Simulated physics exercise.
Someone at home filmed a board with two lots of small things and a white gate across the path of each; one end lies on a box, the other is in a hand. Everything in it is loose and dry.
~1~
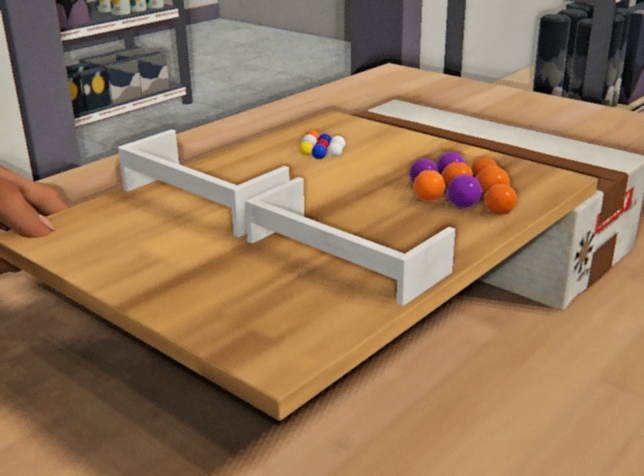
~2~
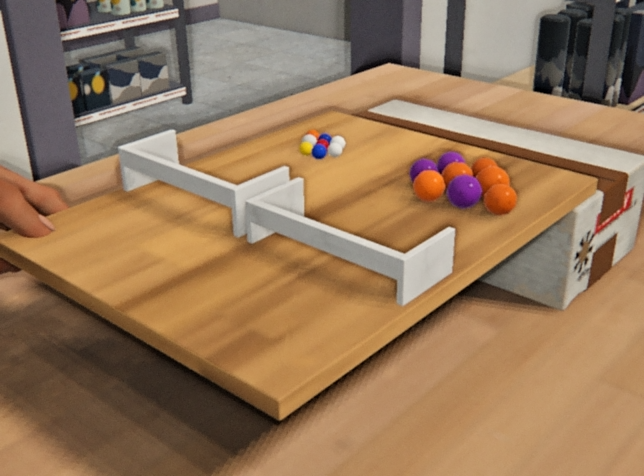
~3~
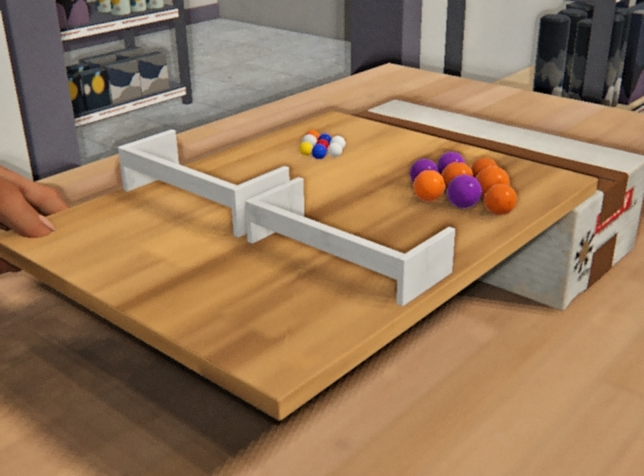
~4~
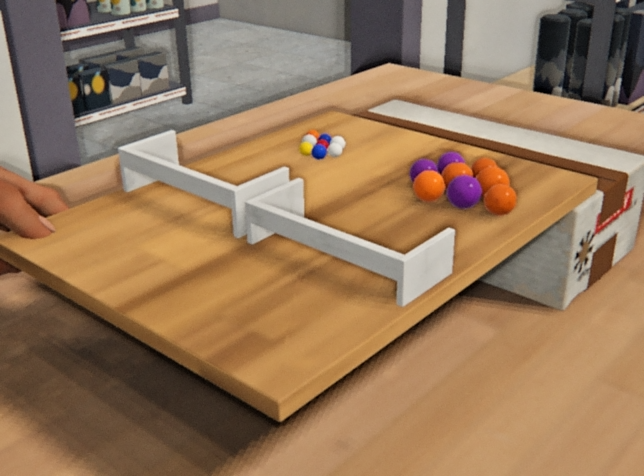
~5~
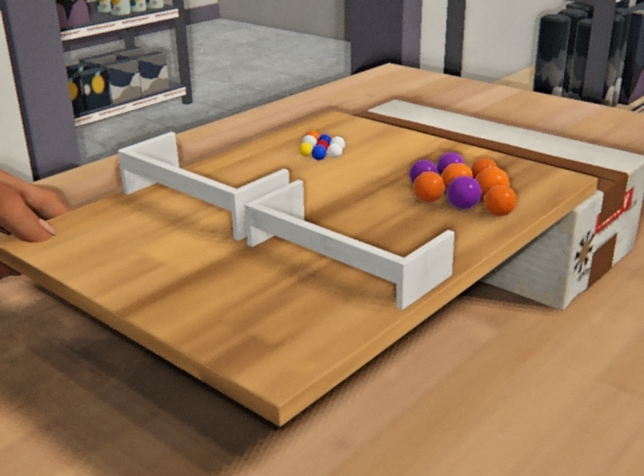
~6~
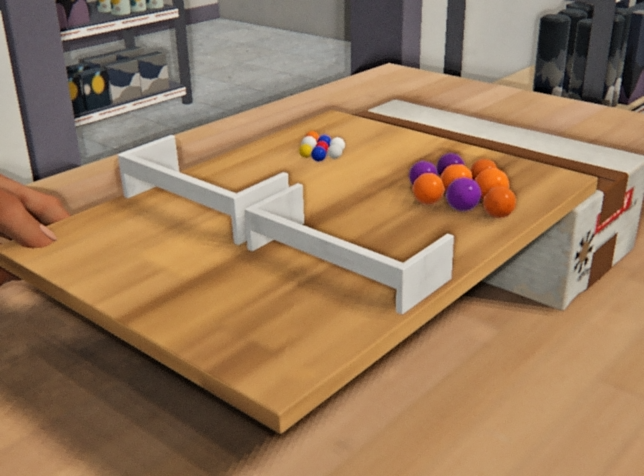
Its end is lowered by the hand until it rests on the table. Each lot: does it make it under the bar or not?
I reckon the front lot gets caught, I reckon the back lot clears it fine.
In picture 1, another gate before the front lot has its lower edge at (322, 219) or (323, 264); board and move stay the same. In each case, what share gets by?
Respectively 100 and 0 per cent.
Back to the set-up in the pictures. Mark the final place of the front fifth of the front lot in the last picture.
Near (316, 313) in the last view.
Then, 0.38 s after the last picture, board sloping at 9°; front lot on its way down; back lot on its way down.
Then, 0.79 s after the last picture, board sloping at 16°; front lot has reached its gate; back lot all past its gate.
Then, 1.27 s after the last picture, board resting at 17°; front lot has reached its gate; back lot all past its gate.
At rest, board resting at 17°; front lot gathered behind its gate; back lot all past its gate.
